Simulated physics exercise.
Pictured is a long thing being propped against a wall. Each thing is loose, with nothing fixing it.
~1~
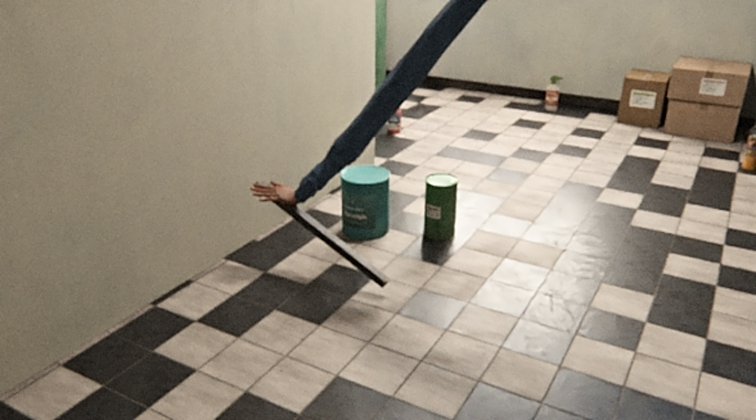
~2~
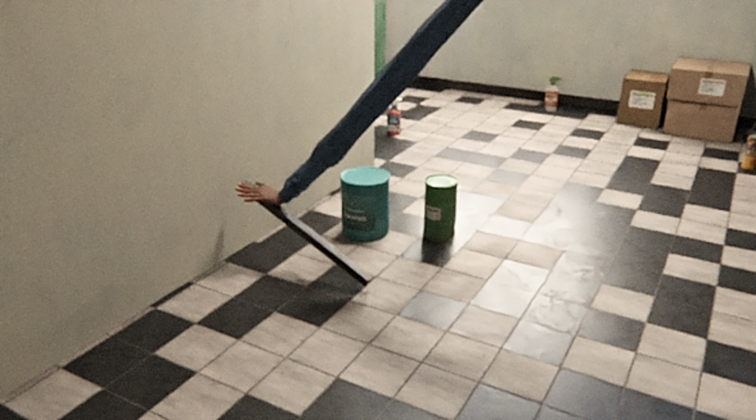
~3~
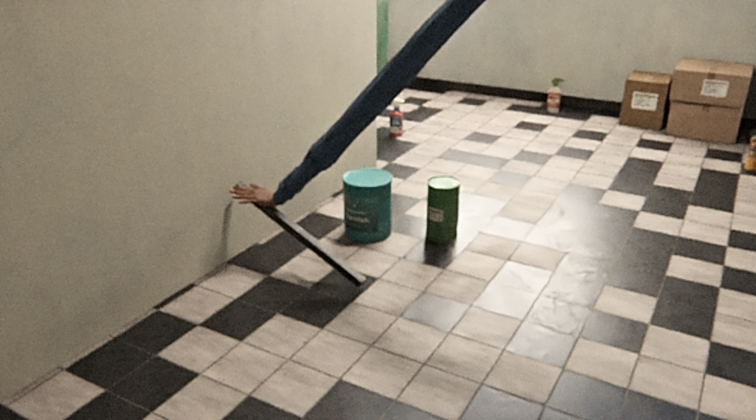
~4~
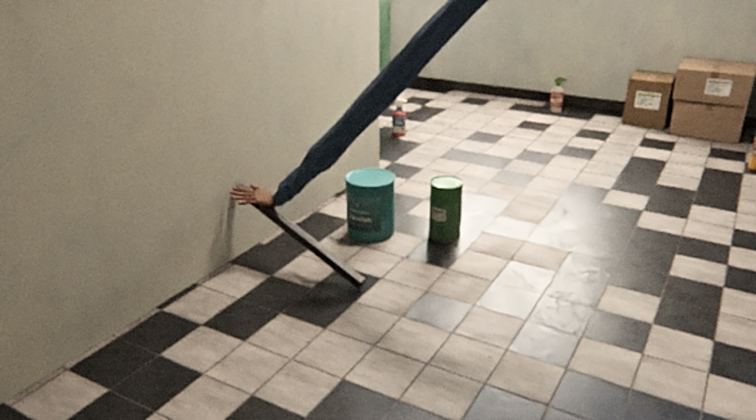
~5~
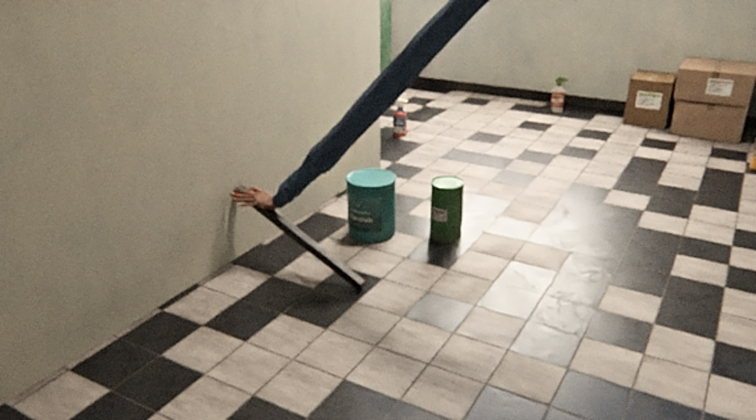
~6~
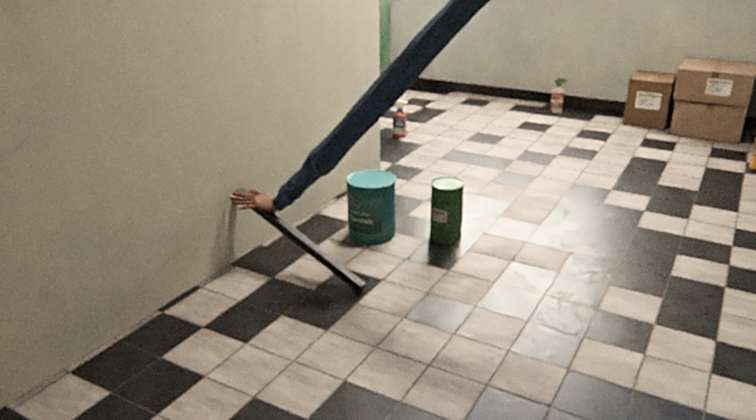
In the video, an arm in a dark blue sleeve moves a black pole left toward a pale wall and leans it there, keeping a hand on its upper end, while a turquoise pail and a green can stand nearby on the checkered floor.
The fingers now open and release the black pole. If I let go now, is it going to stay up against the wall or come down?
It will lose its lean.
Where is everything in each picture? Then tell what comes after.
On its way; black pole (320, 232); turquoise pail (366, 202), in the first picture.
On its way; black pole (304, 232); turquoise pail (365, 204), in the second picture.
On its way; black pole (298, 233); turquoise pail (368, 206), in the third picture.
On its way; black pole (298, 234); turquoise pail (371, 205), in the fourth picture.
Leant on the wall, still held; black pole (298, 236); turquoise pail (372, 206), in the fifth picture.
Leant on the wall, still held; black pole (298, 238); turquoise pail (372, 207), in the sixth picture.
Then, 0.30 s on from there, black pole 18° lower than it was left near (305, 261).
Then, 0.40 s on from there, black pole 26° lower than it was left near (306, 271).
In the end, moved from the start, black pole; the other 2 unmoved. At the end, from the last picture's camera, black pole near (306, 271). The pole gives way.
